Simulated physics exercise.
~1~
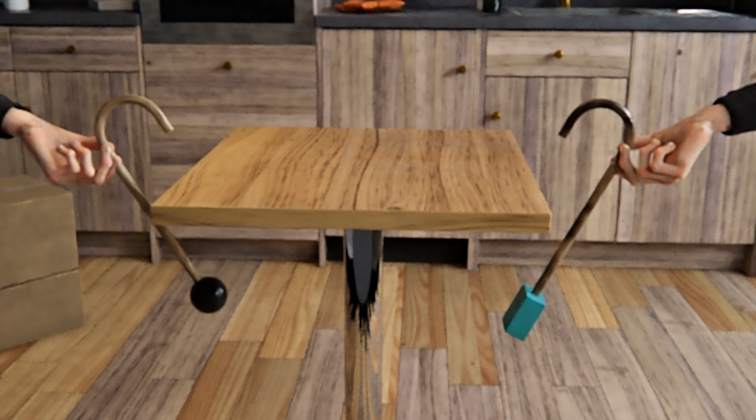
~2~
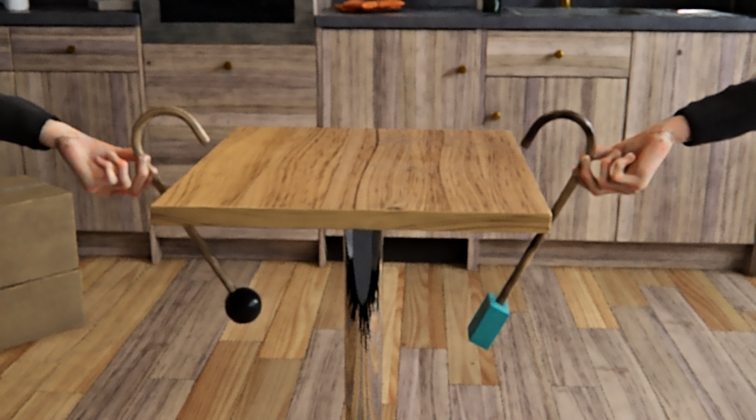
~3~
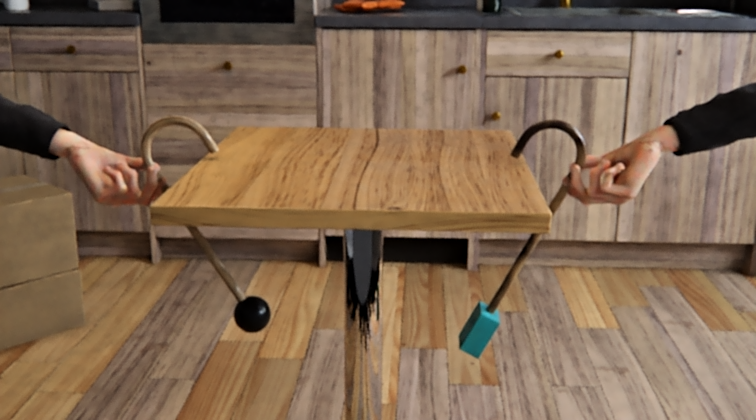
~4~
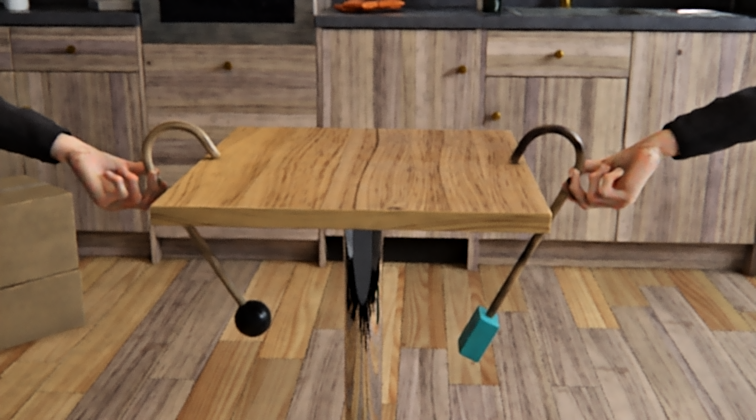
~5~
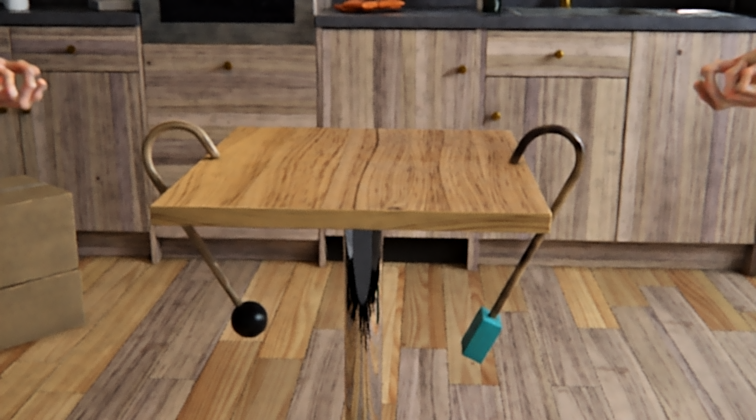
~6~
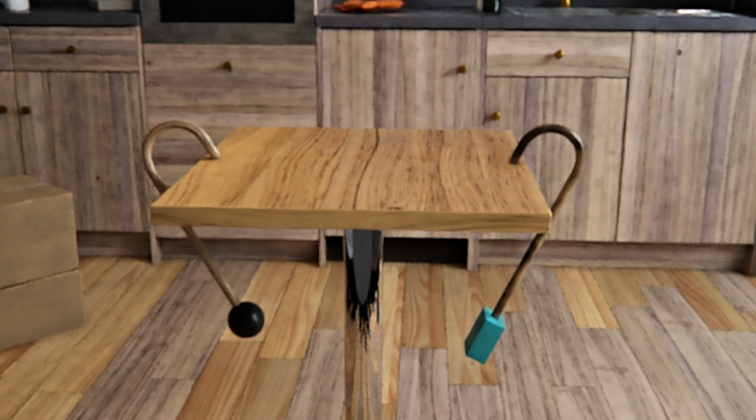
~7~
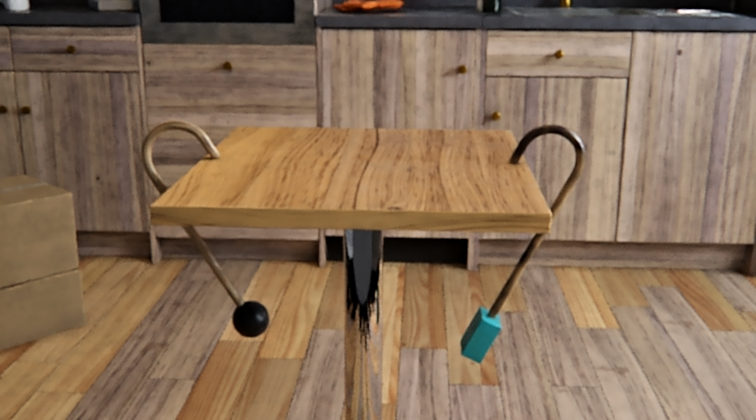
In a kitchen, two hands hooked a curved rod with a black ball over the left side of a small wooden table and one with a turquoise block over the right, then let go and drew away, leaving both hanging there.
